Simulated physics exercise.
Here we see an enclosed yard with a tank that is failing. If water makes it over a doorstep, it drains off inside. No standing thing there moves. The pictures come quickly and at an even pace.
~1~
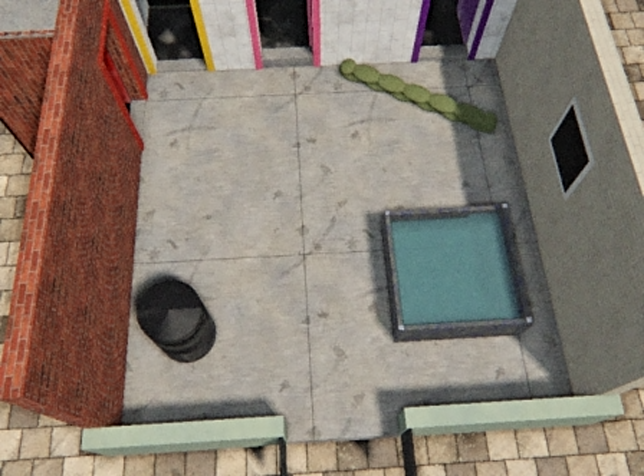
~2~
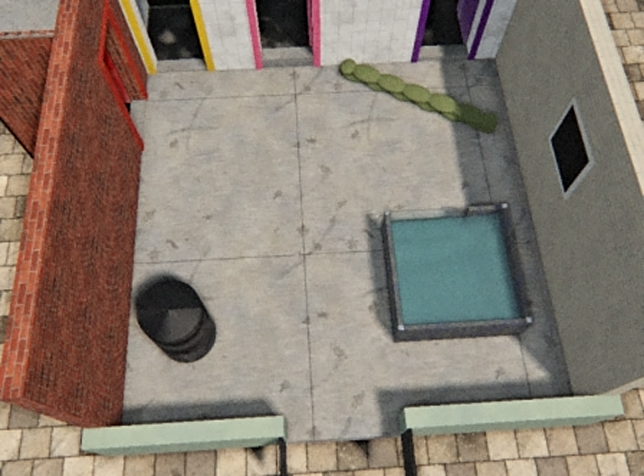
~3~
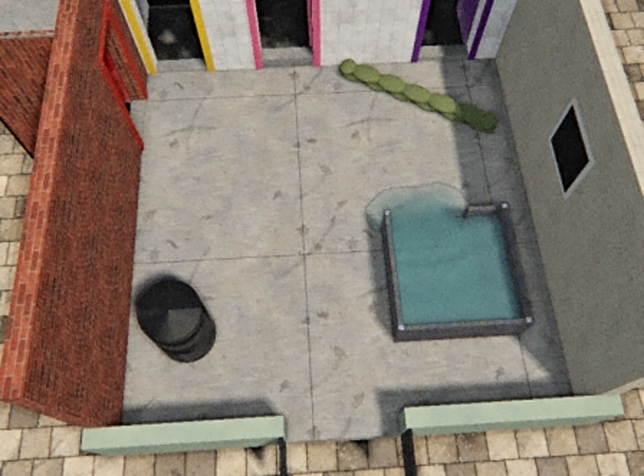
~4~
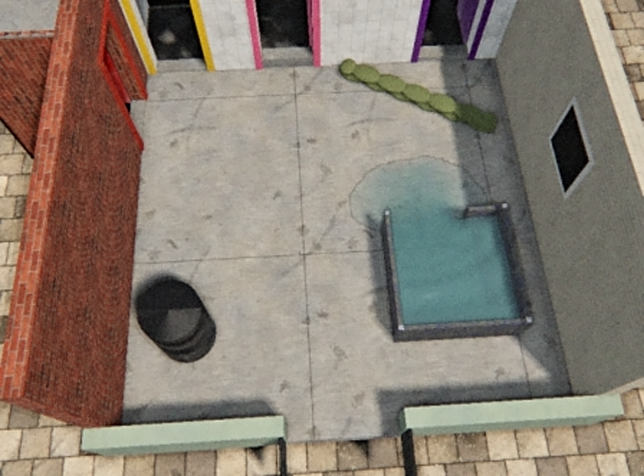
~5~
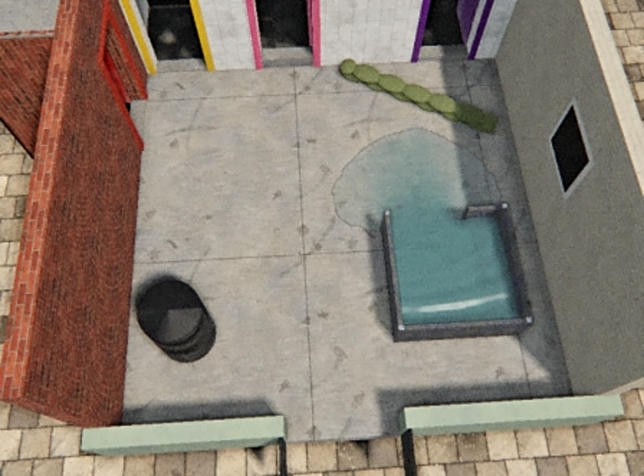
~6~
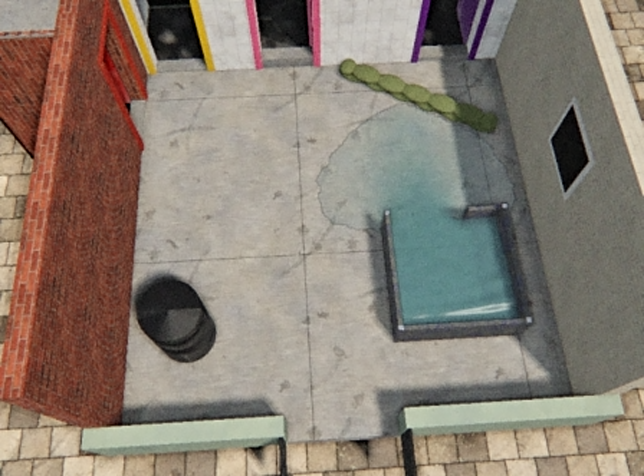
A square, dark-framed tank of teal water stands at the right of a walled yard of grey slabs, seen from high above by a still camera. Red brick walls the left, grey the right, with yellow, pink and purple doorways behind, a green segmented barrier before them and a black rounded object lower left. The tank's far side opens and water spreads across the paving toward the back in a widening, thin pool.
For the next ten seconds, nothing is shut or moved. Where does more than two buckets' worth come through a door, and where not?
Result: The pink door will most likely keep inside the limit; the red door will most likely go past the limit; the yellow door will most likely go past the limit; the purple door will most likely keep inside the limit.
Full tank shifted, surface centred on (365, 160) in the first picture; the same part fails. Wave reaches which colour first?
That would be the pink-painted one.
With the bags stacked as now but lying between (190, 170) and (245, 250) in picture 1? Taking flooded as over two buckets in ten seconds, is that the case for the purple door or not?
From what I can tell, the purple door surpasses the limit.
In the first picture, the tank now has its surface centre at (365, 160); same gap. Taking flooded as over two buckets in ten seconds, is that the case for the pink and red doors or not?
The pink door overshoots the limit, while the red door overshoots the limit.
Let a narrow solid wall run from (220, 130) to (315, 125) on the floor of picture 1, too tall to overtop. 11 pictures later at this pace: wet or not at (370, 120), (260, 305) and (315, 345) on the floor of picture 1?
In order: Soaked, untouched, untouched.
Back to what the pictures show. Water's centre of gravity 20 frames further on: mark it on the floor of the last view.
About (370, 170) in the last view.
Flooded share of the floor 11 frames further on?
Close to 30 percent, by my reckoning.
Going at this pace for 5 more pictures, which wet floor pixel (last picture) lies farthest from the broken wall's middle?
Somewhere about (324, 70).
A moment on, water covers 20 % of the floor; the pink door not reached, the red door not reached, the yellow door not reached, the purple door not reached.
Next, water covers 30 % of the floor; the pink door wet at the sill, nothing in, the red door not reached, the yellow door not reached, the purple door not reached.
Then, water covers 40 % of the floor; the pink door wet at the sill, nothing in, the red door under two buckets in, the yellow door under two buckets in, the purple door wet at the sill, nothing in.
Later, water covers 65 % of the floor; the pink door wet at the sill, nothing in, the red door far over two buckets in, the yellow door over two buckets in, the purple door wet at the sill, nothing in.
In the end, water covers 95 % of the floor; the pink door wet at the sill, nothing in, the red door far over two buckets in, the yellow door over two buckets in, the purple door wet at the sill, nothing in.
